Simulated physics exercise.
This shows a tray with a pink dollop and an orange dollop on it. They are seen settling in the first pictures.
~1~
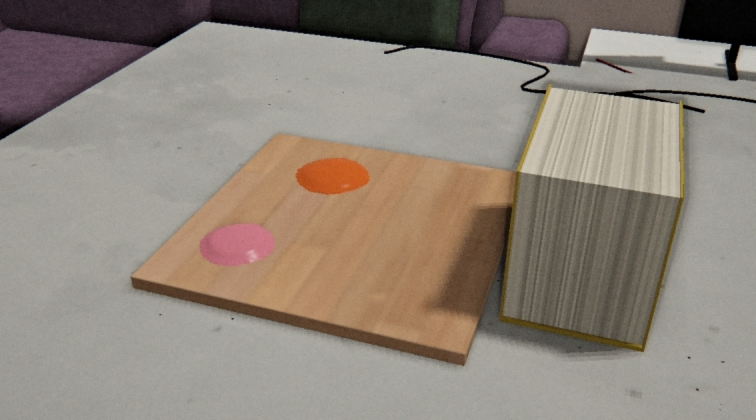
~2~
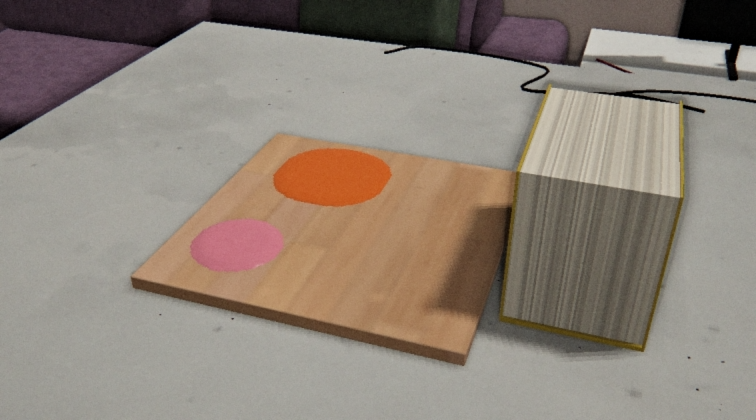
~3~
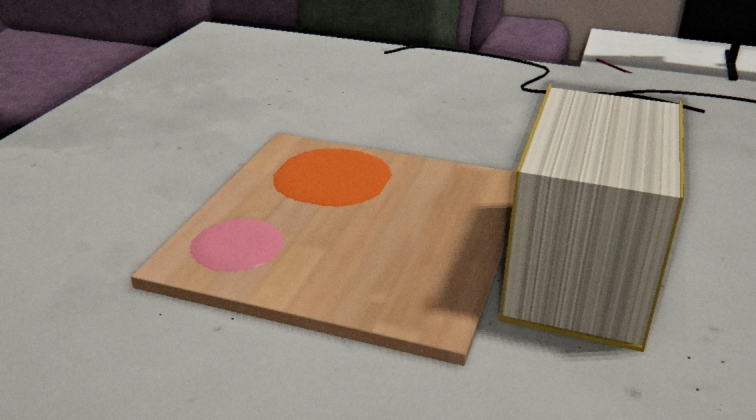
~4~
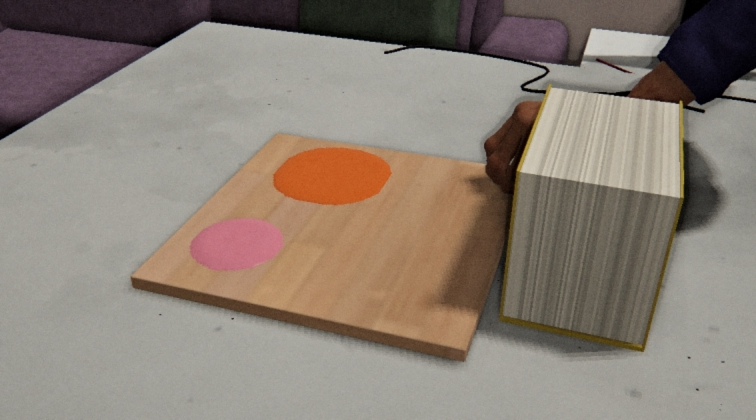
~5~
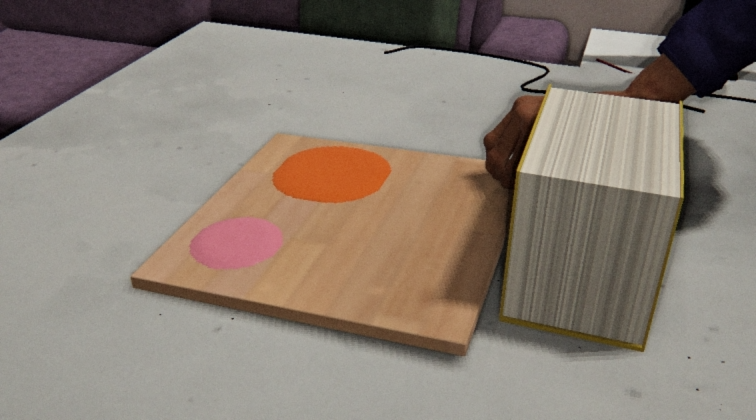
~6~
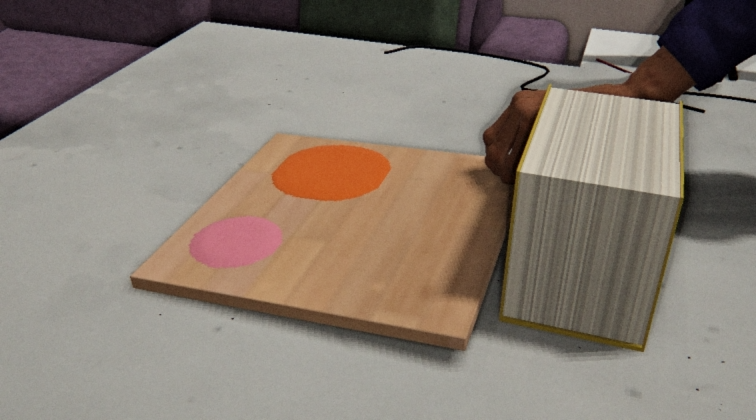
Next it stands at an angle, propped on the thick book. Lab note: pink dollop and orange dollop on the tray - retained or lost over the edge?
Result: Pink dollop lost over the edge; orange dollop lost over the edge.
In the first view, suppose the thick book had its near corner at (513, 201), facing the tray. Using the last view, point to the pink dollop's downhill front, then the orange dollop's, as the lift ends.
The first tip is at (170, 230), the second at (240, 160).
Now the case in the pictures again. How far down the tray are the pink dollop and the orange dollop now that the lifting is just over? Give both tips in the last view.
(169, 230); (242, 160).
A moment on, slope about 32°; the pink dollop is dripping off the low end; the orange dollop is dripping off the low end.
Further on, the pink dollop is dripping off the low end; the orange dollop is dripping off the low end.
When it is over, slope about 32°; the pink dollop is dripping off the low end; the orange dollop is dripping off the low end.
